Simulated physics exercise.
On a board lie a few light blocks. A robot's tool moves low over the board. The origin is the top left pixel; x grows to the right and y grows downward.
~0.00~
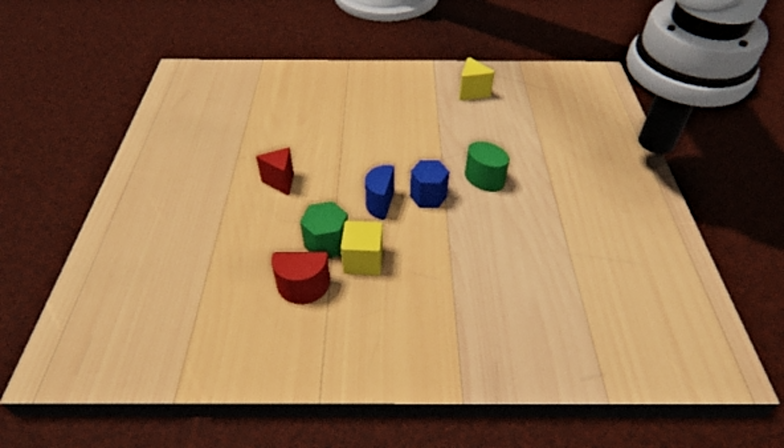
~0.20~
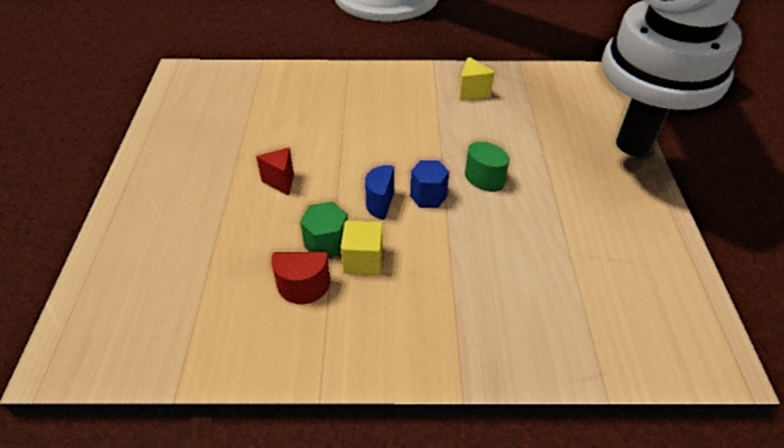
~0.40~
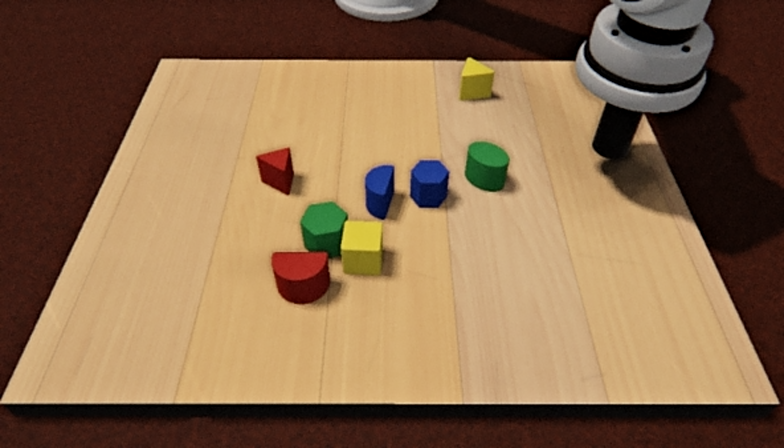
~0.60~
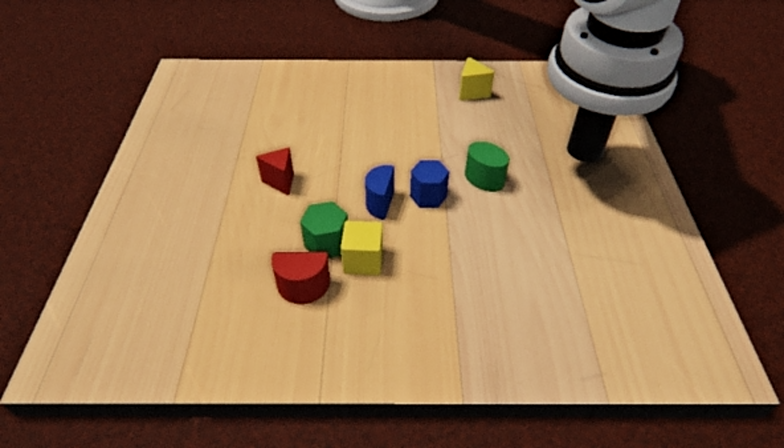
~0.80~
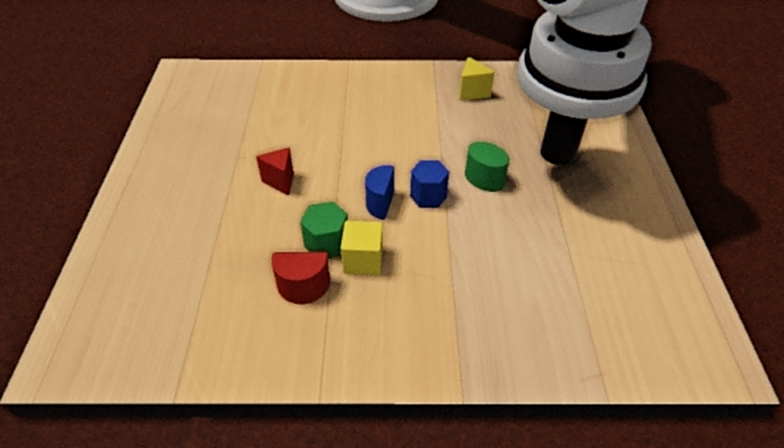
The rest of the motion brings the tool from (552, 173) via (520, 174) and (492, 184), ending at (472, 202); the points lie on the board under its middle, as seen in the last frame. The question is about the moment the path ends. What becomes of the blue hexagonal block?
That block is shifted.
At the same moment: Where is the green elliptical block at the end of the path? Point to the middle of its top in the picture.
If I read the scene right, the answer is (445, 163).
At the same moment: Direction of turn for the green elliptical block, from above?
Clockwise.
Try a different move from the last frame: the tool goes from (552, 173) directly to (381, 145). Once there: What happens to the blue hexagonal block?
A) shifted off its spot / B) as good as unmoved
The one that fits is B, as good as unmoved.
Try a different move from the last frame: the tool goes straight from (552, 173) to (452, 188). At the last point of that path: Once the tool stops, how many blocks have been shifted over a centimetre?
It should be two, as far as I can tell.
What follows on the original path. One third of the way, tool at (523, 155); nothing pushed yet.
Two thirds of the way, tool at (495, 166); green elliptical block at (460, 158), turned 30° clockwise.
At the end, tool at (475, 184); blue hexagonal block at (412, 174); green elliptical block at (445, 163), turned 70° clockwise.
